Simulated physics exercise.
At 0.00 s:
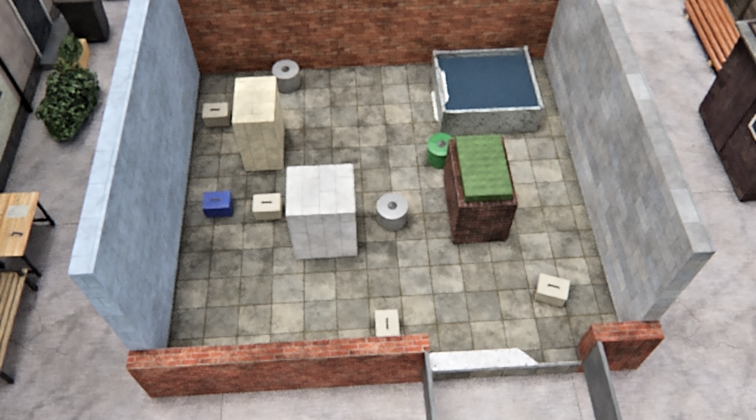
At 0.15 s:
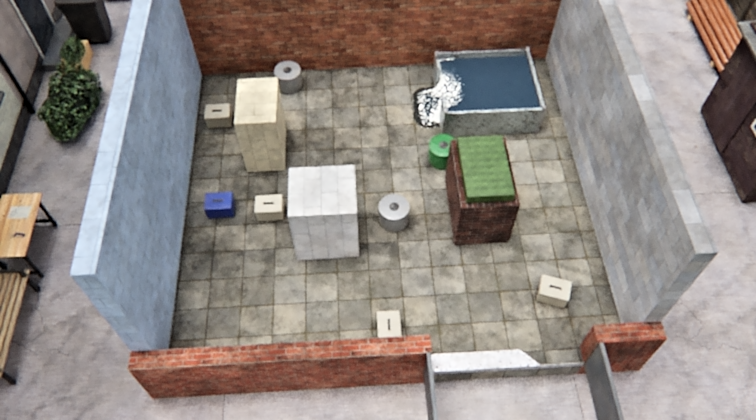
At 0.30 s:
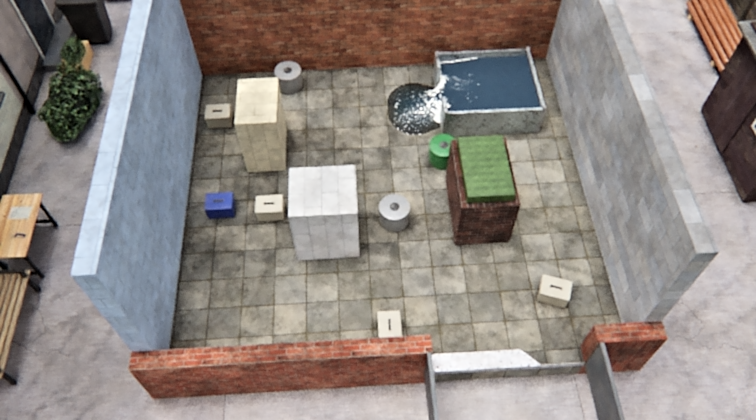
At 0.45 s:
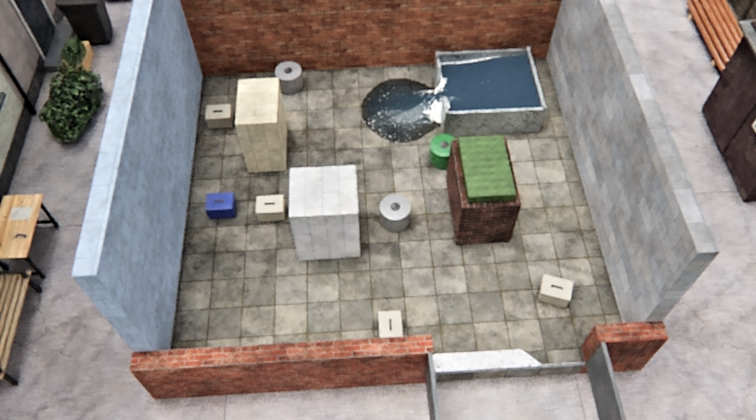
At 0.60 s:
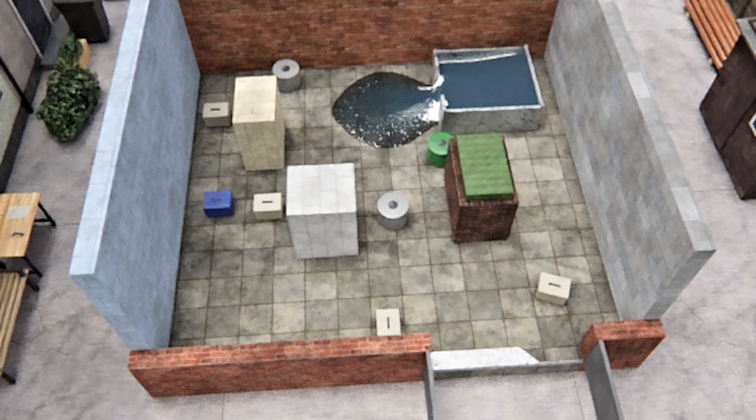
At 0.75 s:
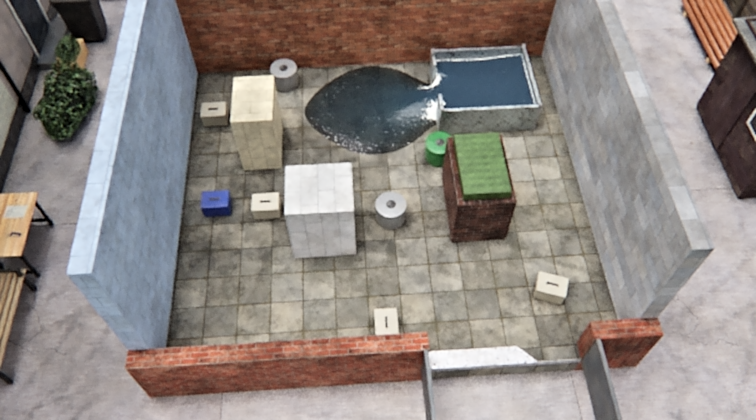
Water pouring from a raised tank's left side and spreading leftward across a tiled courtyard, while surrounding blocks and tubs stay still.
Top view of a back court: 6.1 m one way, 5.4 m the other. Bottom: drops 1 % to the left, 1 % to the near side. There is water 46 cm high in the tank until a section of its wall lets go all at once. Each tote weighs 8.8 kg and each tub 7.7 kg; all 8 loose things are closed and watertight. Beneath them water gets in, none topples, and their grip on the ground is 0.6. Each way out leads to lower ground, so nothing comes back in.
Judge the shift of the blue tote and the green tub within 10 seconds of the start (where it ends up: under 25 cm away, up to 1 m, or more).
Blue tote far from the start; green tub almost motionless.
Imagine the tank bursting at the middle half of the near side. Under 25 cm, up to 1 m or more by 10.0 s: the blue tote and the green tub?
Blue tote: Essentially stationary; green tub: Displaced a little.
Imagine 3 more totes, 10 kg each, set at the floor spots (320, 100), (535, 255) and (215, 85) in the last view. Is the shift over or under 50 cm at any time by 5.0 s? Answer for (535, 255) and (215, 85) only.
So that's behind the line and then across the line.
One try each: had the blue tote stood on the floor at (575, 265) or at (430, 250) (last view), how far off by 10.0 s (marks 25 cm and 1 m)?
Outcomes in order: It sits still; it sits still.
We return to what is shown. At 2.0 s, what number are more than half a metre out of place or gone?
1.
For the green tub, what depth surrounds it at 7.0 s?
I'd put it at about 0 cm.
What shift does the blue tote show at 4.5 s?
I'd put it at around 20 cm.
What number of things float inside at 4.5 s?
By my count, 1.
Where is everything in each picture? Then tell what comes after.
The first picture shows the blue tote at (216, 200), on the bottom; the green tub at (442, 144), on the bottom; water covers 1.9 m2; 0 of 8 have shifted.
The second picture shows the blue tote at (218, 201) rests on the ground; the green tub at (444, 145), on the bottom; water covers 2.3 m2; 0 of 8 have shifted.
The third picture shows the blue tote at (219, 201), on the bottom; the green tub at (444, 145), on the bottom; 2.7 m2 under water; 0 of 8 have shifted.
The fourth picture shows the blue tote at (220, 201), on the bottom; the green tub at (445, 145), on the bottom; water covers 3.3 m2; 0 of 8 have shifted.
The fifth picture shows the blue tote at (217, 199), on the bottom; the green tub at (442, 143), on the bottom; 4.1 m2 under water; 0 of 8 have shifted.
The sixth picture shows the blue tote at (215, 199) rests on the ground; the green tub at (440, 142) rests on the ground; water covers 5.0 m2; 0 of 8 have shifted.
After 2.0 s the blue tote is near (215, 199), 0.0 m from its start, aground; the green tub is near (440, 142), 0.0 m from its start, aground; 0 of 8 are out; 0 afloat.
After 4.5 s the blue tote is near (214, 210), 0.2 m from its start, aground; the green tub is near (440, 142), 0.0 m from its start, aground; 0 of 8 are out; 1 afloat.
After 7.0 s the blue tote is near (209, 299), 1.6 m from its start, aground; the green tub is near (440, 142), 0.0 m from its start, aground; 0 of 8 are out; 1 afloat.
After 10.0 s the blue tote is near (257, 313), 2.0 m from its start, aground; the green tub is near (440, 142), 0.0 m from its start, aground; 0 of 8 are out; 1 afloat.
